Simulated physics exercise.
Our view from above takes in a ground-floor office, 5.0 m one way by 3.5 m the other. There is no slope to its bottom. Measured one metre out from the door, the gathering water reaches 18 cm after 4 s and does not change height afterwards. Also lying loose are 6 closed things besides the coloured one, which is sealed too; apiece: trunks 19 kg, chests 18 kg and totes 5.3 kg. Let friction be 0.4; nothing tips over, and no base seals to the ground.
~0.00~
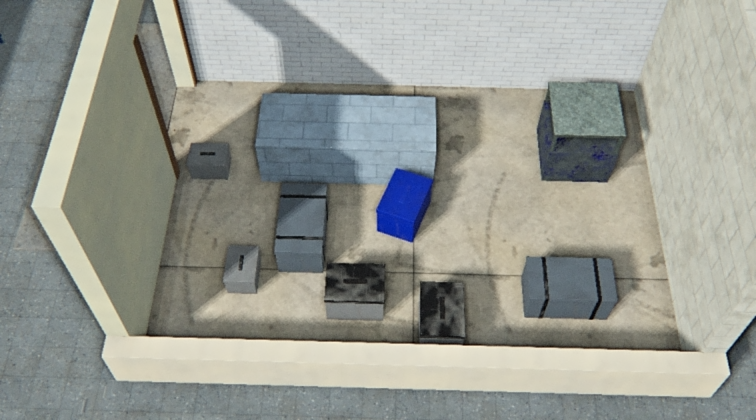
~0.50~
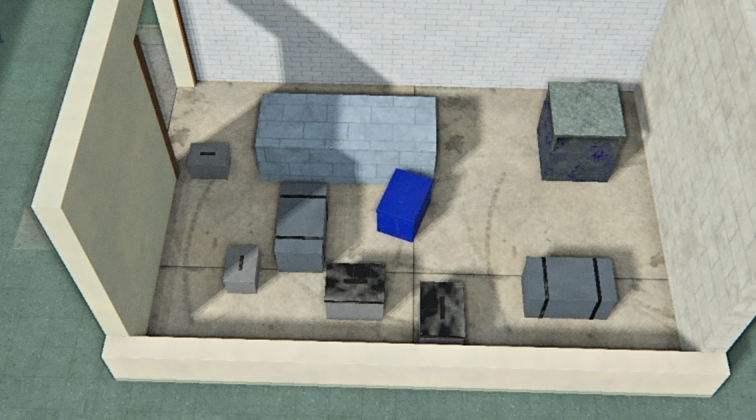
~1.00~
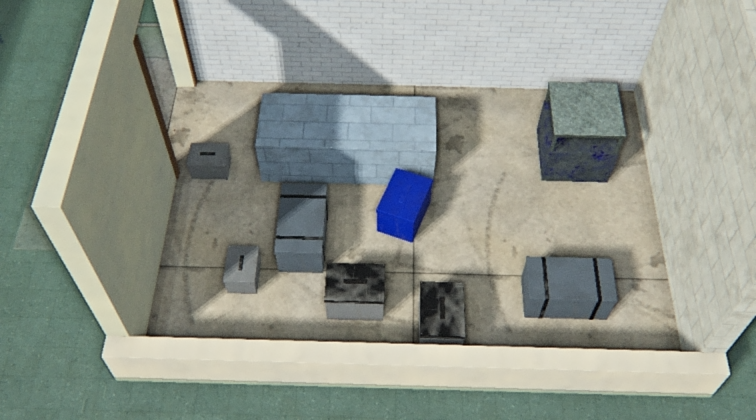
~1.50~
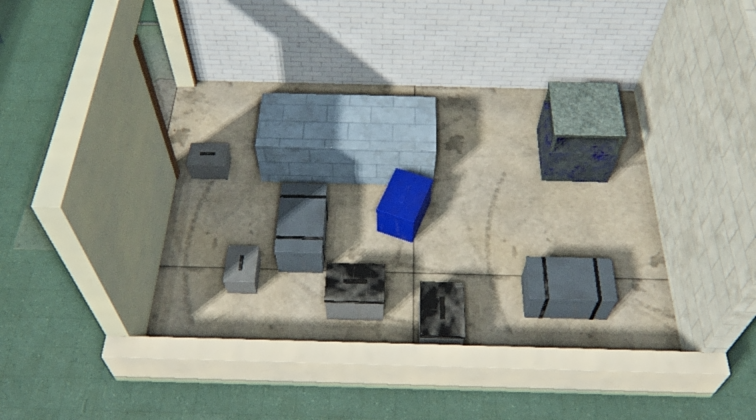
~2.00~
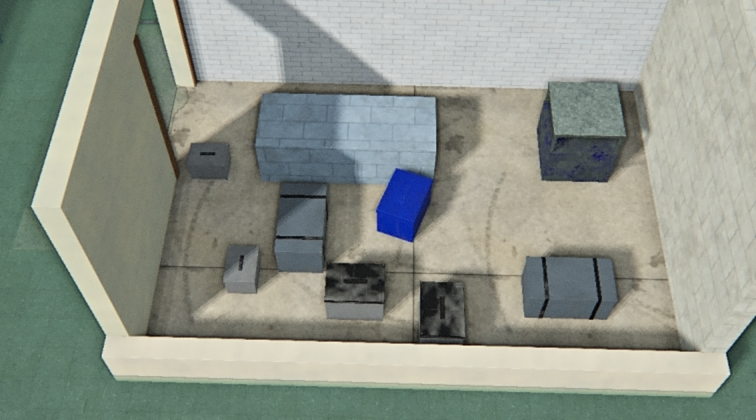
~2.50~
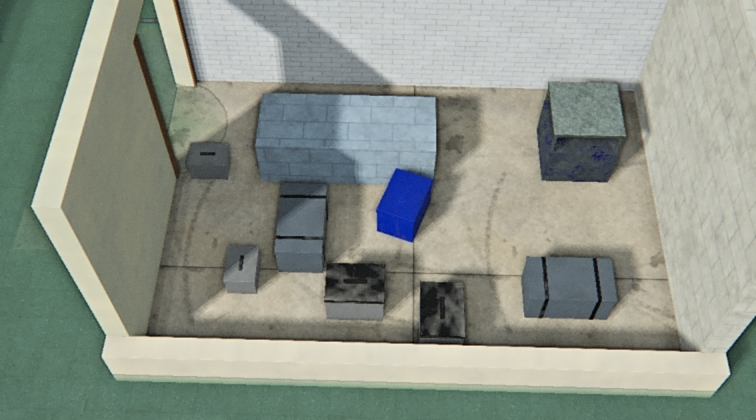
To begin with, grey paving surrounds a walled room seen from above, where a blue chest sits among grey and dark boxes on a dry floor. Green water then covers the ground outside, and later a small patch spreads inside the doorway at the back left, while nothing in the room shifts.
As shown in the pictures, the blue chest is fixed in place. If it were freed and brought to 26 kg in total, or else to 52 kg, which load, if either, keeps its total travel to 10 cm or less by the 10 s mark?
26 kg already suffices.
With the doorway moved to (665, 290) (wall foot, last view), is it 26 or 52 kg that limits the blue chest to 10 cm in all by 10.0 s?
Just the heavy one.
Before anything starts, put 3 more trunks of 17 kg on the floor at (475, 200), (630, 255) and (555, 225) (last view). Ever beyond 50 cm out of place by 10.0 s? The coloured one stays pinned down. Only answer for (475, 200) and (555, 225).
Order as asked: Stays within / stays within.
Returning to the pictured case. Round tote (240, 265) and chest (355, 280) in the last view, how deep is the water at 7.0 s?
Around 8 cm and 1 cm.
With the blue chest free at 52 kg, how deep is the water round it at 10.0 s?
Something like 3 centimetres.
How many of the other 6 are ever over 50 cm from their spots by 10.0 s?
The answer here is 2.
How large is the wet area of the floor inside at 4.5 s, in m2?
That flooded area is roughly 3.5 m2.
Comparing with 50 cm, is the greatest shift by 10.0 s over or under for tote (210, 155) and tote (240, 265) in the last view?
Exceeds it; exceeds it.
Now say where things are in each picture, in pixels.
In the first picture, the blue chest at (405, 194) rests on the ground; water covers 0.0 m2; 0 of 7 have shifted.
In the second picture, the blue chest at (405, 194) rests on the ground; water covers 0.0 m2; 0 of 7 have shifted.
In the third picture, the blue chest at (405, 194), on the bottom; 0.0 m2 under water; 0 of 7 have shifted.
In the fourth picture, the blue chest at (405, 194), on the bottom; water covers 0.0 m2; 0 of 7 have shifted.
In the fifth picture, the blue chest at (405, 194), on the bottom; 0.0 m2 under water; 0 of 7 have shifted.
In the sixth picture, the blue chest at (405, 194), on the bottom; 0.4 m2 under water; 0 of 7 have shifted.
After 3.5 s the blue chest would be 0 cm from its start with 26 kg and 0 cm from its start with 52 kg; 0 cm of water round it then.
After 4.5 s the blue chest would be 0 cm from its start with 26 kg and 0 cm from its start with 52 kg; 0 cm of water round it then.
After 7.0 s the blue chest would be 0 cm from its start with 26 kg and 0 cm from its start with 52 kg; 0 cm of water round it then.
After 10.0 s the blue chest would be 0 cm from its start with 26 kg and 0 cm from its start with 52 kg; 3 cm of water round it then.
